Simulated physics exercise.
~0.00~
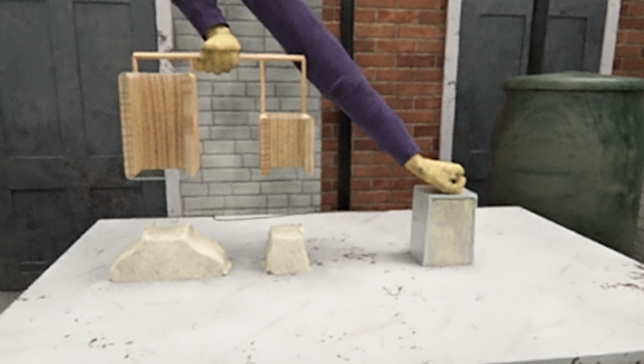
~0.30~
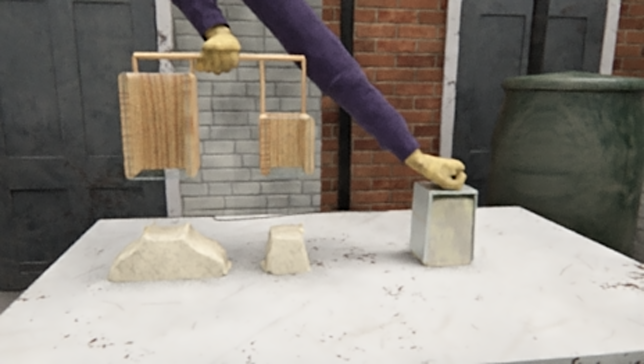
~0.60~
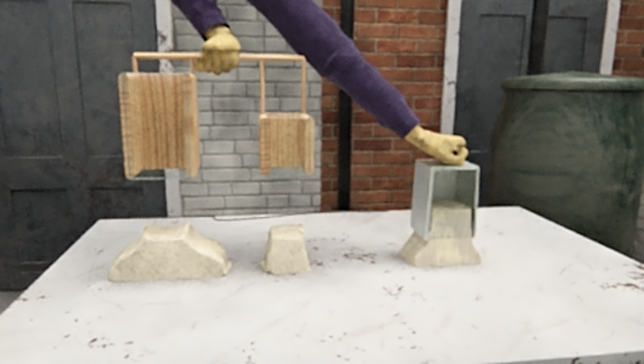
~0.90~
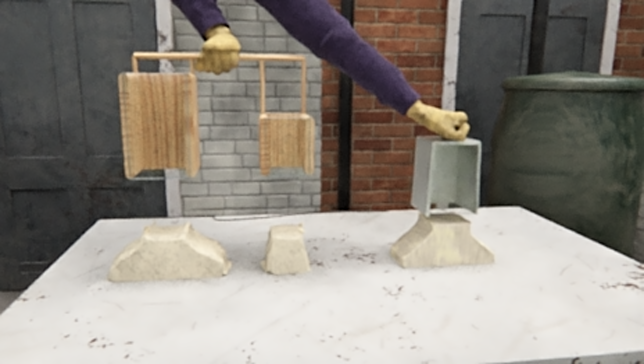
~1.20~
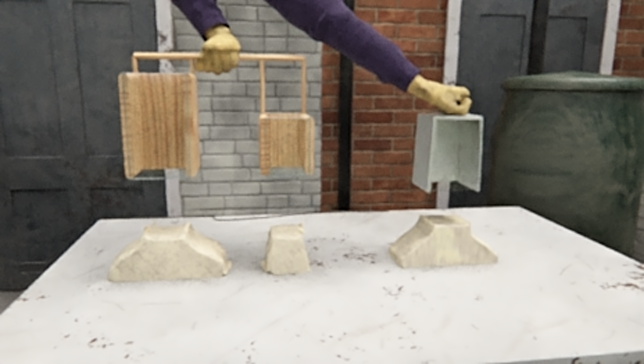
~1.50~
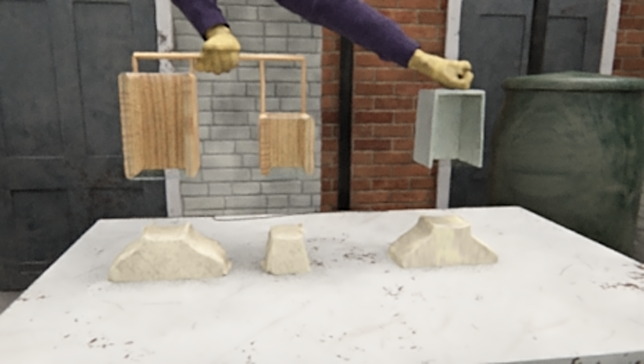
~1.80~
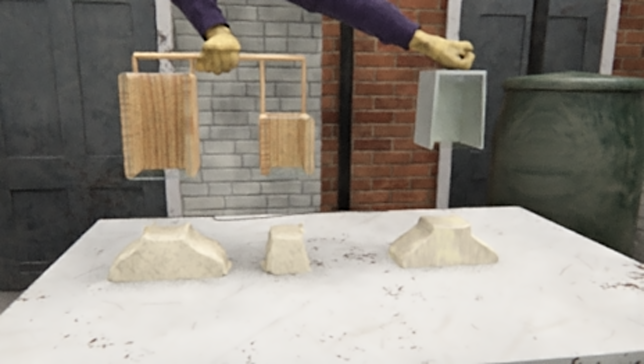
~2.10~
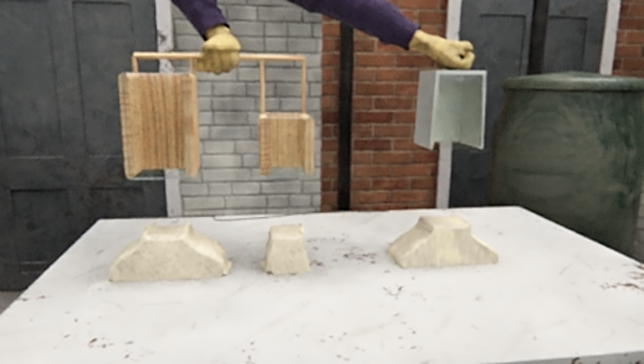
In a yard with dark doors, grey blocks and red brick behind, a still camera faces a pale, speckled table from slightly above. A purple-sleeved arm with a yellow glove holds a rod with two wooden boxes over two cream lumps, a wide one left and a small one beside it. Another gloved hand rests on a grey tin at the right. The hand lifts the tin straight up, uncovering a cream block whose base spreads outward. The tin clears it and stops high above. A low, flat-topped mound with flared sides remains on the table.
